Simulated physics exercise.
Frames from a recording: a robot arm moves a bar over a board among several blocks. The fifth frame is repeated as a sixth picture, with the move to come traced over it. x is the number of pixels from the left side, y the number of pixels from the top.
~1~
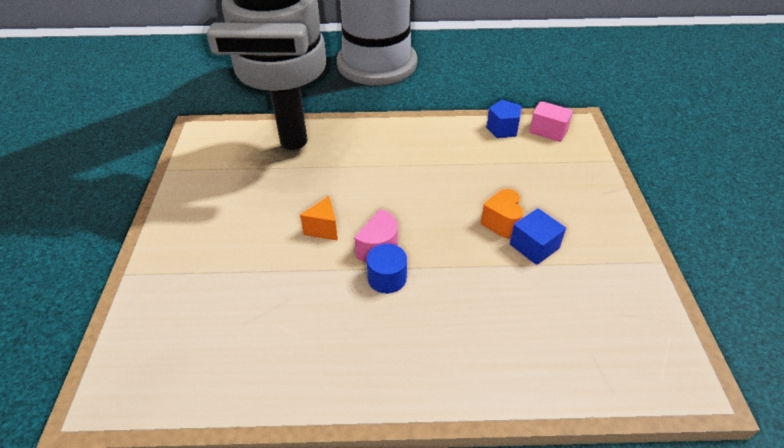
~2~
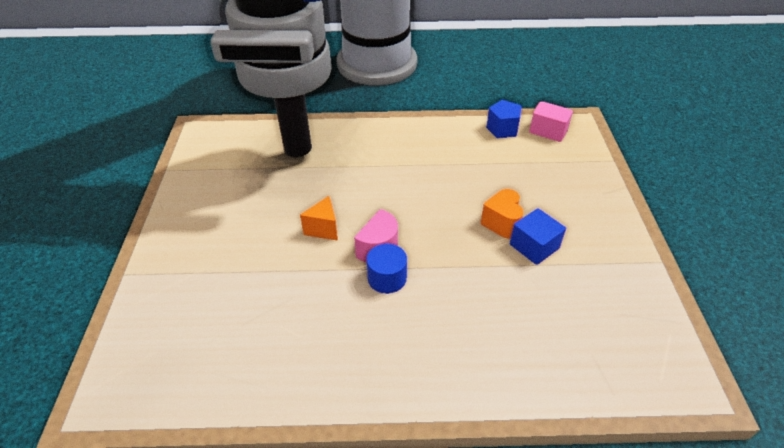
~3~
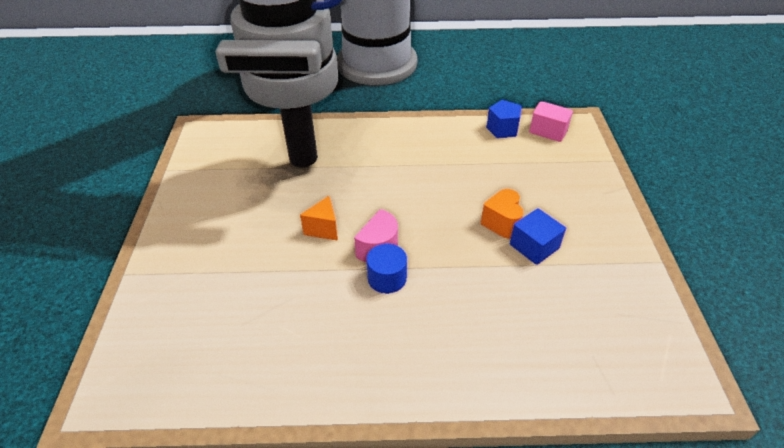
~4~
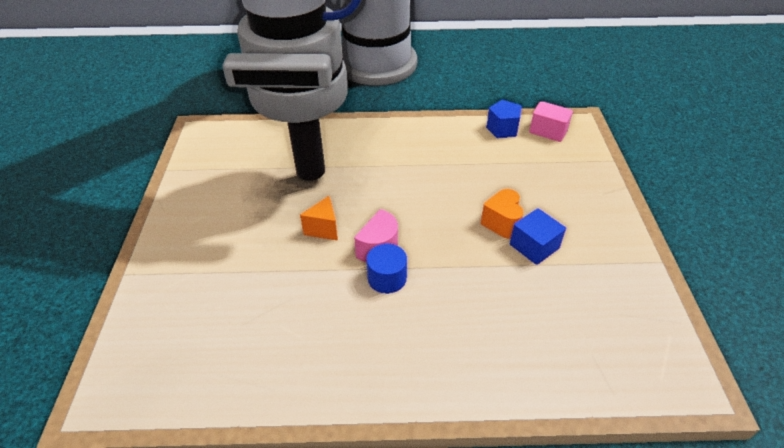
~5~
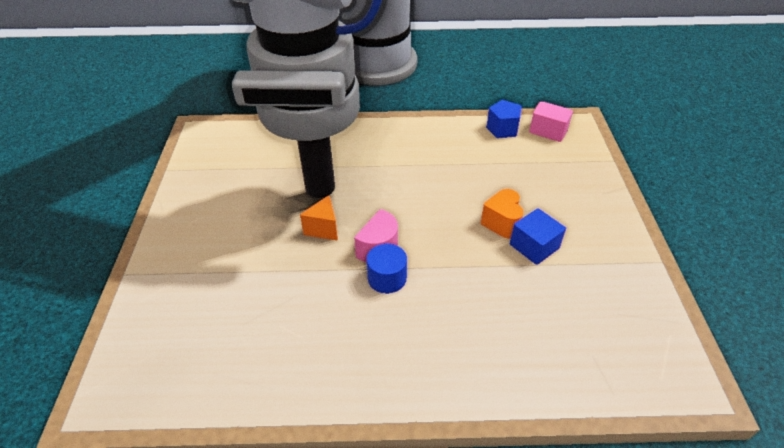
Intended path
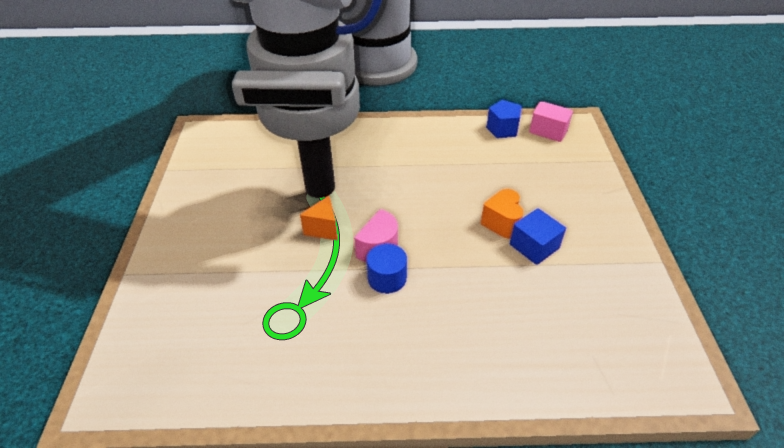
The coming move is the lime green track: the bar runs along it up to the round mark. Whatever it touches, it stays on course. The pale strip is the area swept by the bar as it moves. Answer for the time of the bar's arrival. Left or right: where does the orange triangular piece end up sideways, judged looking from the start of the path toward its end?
The right-hand side.
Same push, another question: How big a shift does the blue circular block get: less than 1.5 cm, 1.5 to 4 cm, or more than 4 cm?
My prediction: Under 1.5 cm.
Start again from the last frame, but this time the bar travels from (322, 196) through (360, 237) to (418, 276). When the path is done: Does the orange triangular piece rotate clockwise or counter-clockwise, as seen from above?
It swings round clockwise.
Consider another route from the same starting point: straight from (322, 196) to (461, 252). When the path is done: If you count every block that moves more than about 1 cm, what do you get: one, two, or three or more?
The result: One block.
The drawn path runs from (322, 196) through (336, 233) and (325, 277) to (285, 321).
The first path, step by step. One third of the way, bar at (335, 225); orange triangular piece at (320, 232), turned 75° clockwise.
Two thirds of the way, bar at (324, 269); orange triangular piece at (293, 268), turned 115° clockwise.
At the end, bar at (282, 313); orange triangular piece at (262, 281), turned 165° clockwise; pink D-shaped block not moved; blue circular block not moved.
